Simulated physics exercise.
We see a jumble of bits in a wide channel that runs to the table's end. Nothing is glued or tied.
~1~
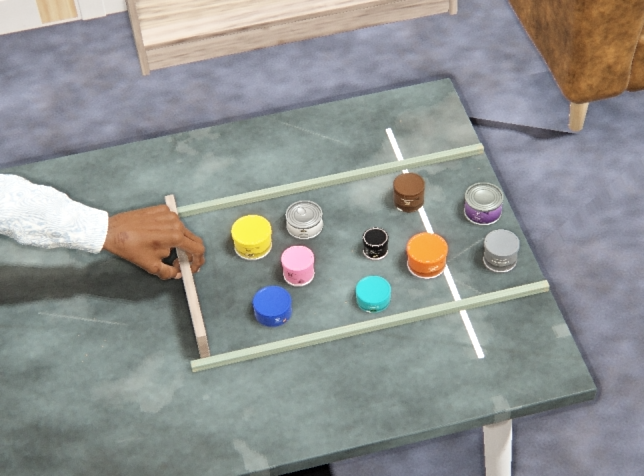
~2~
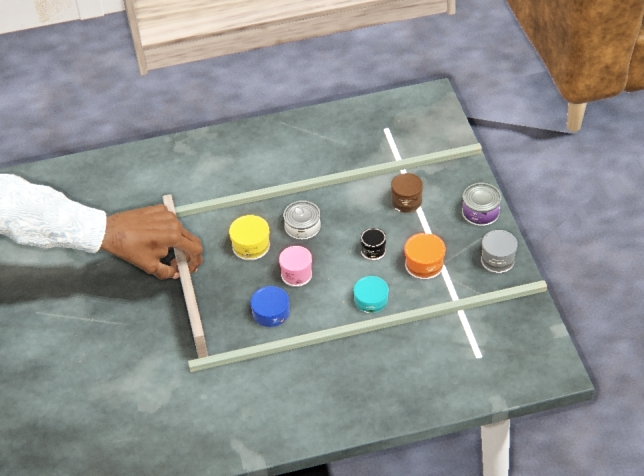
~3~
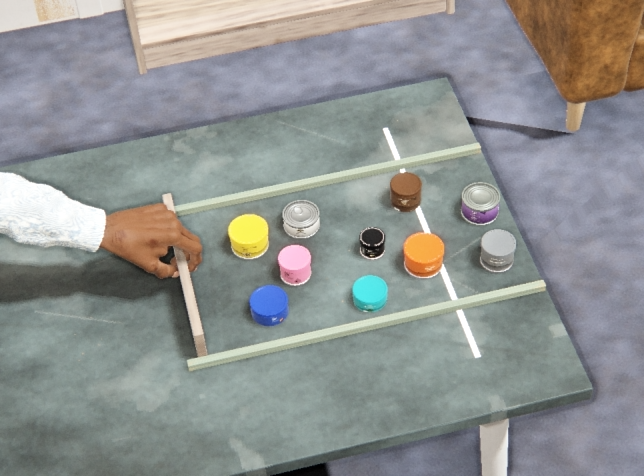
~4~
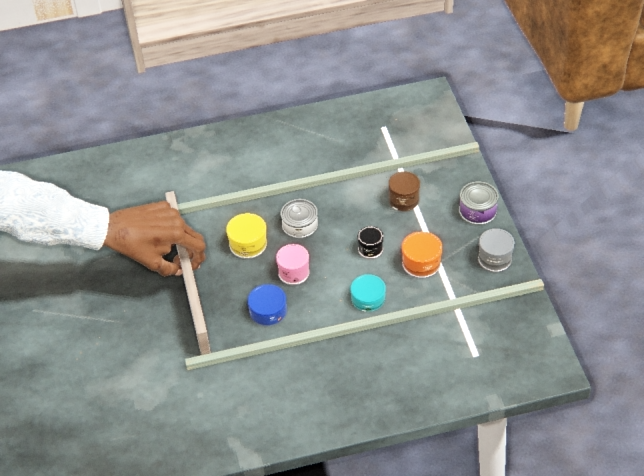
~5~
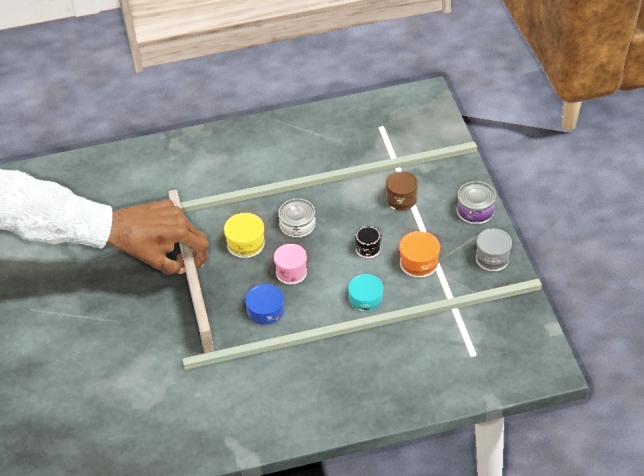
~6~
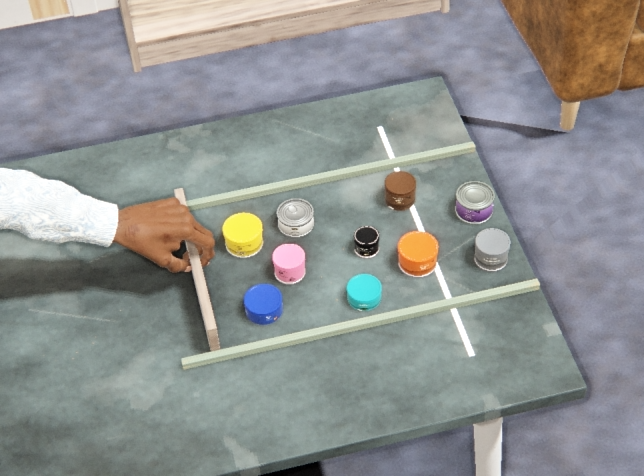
A hand sliding a wooden board slightly right between two pale rails on a green table, the colourful tubs ahead staying still.
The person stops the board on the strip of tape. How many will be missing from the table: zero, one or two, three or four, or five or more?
The number that fall off is zero.
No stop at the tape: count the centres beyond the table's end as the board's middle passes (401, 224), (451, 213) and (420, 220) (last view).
Past the end: 0, 2 and 0.
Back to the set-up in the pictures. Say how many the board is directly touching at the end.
In contact: 4.
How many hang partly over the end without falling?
The number is 0.
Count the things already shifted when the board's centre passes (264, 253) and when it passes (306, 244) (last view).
At the one place 3, at the other 5.
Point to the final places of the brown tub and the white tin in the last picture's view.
First (450, 174), then (418, 171).
Soon after, none off yet; purple tin at rest near (475, 203); grey tin at rest near (492, 250); brown tub at rest near (400, 191).
After that, none off yet; purple tin at rest near (475, 203); grey tin at rest near (492, 250); brown tub displaced a little near (416, 186).
In the end, the number that fall off is zero.
